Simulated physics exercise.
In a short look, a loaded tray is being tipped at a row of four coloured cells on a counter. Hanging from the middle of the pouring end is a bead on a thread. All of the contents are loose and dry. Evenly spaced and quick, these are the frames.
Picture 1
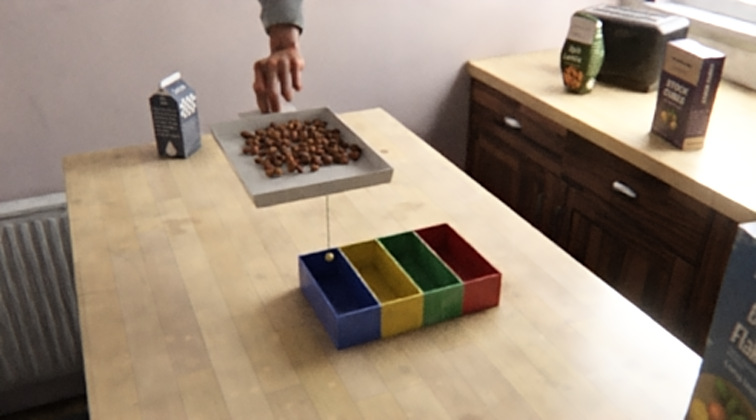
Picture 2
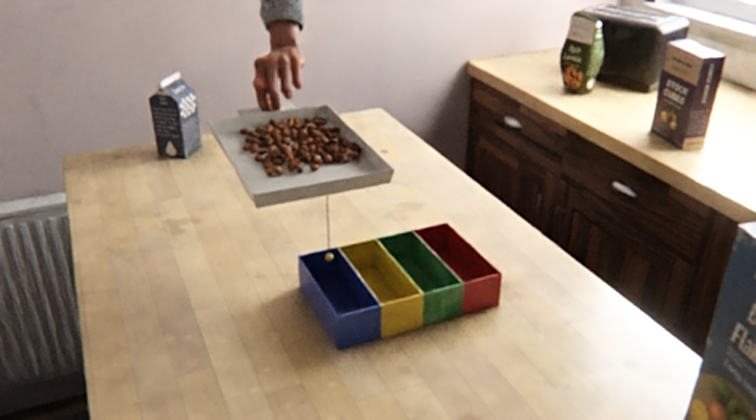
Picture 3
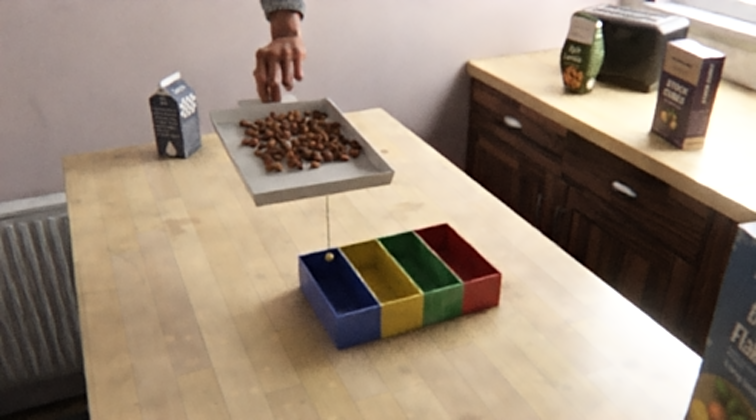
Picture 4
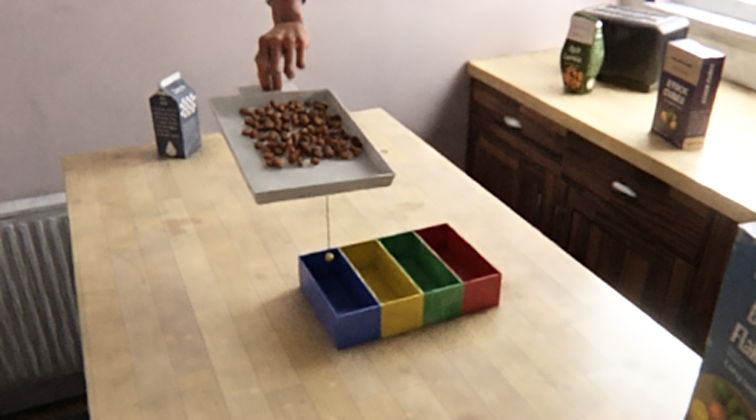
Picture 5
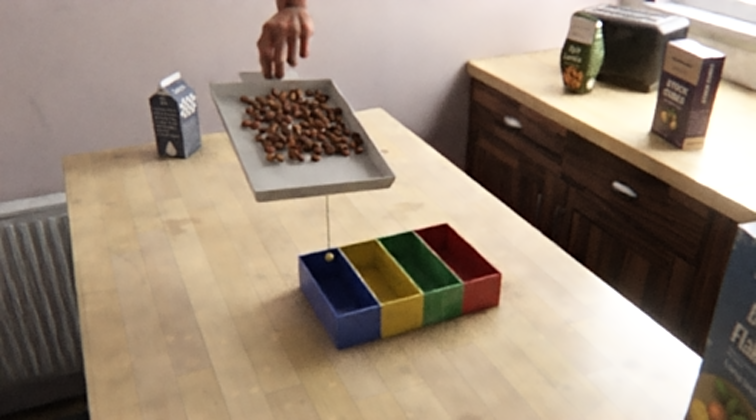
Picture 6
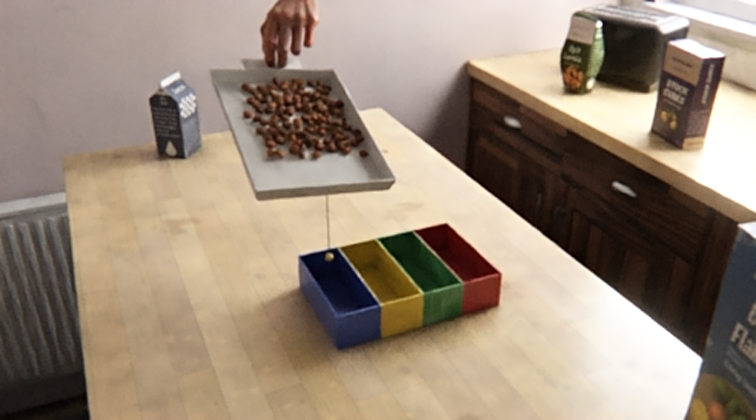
The footage shows a hand gradually raising the back of a gray tray of brown kibble-like pieces above blue, yellow, green and red compartments, tilting it toward its front right corner while a bead hangs nearly still on a thread.
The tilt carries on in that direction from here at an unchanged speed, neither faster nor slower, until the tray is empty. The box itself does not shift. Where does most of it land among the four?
Most of it lands in the yellow cell.
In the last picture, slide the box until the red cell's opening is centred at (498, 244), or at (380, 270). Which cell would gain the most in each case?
For the first spot I'd say the blue one, and for the second spot that red cell.
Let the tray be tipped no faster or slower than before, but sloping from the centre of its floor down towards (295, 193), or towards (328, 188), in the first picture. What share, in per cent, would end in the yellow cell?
In turn some 0 and 40 per cent.
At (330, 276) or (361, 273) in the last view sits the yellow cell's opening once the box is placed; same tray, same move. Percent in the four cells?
Close to 100 %, followed by close to 100 %.
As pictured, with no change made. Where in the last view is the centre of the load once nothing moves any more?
Close to (388, 297), more or less.
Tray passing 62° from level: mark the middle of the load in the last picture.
Somewhere near pixel (361, 174).
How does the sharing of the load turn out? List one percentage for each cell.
Looks like the blue cell ends near 10 %, the yellow cell near 50 %, the green cell near 30 %, and the red cell near 0 %.
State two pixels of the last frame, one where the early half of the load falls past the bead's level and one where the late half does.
It goes through near (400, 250) first, then near (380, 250).
Shortly afterwards, tray tipped steeply; all but a few on the tray; a little falling or outside the box.
Next, tray tipped right over; near a third on the tray; near a quarter in the yellow cell; near a quarter in the green cell; a little in the blue cell; only a few in the red cell; a little falling or outside the box.
Some moments later, tray tipped past a quarter turn; near half in the yellow cell; near a third in the green cell; a little in the blue cell; only a few in the red cell.
In the end, tray tipped past a quarter turn; near half in the yellow cell; near a third in the green cell; a little in the blue cell; only a few in the red cell.
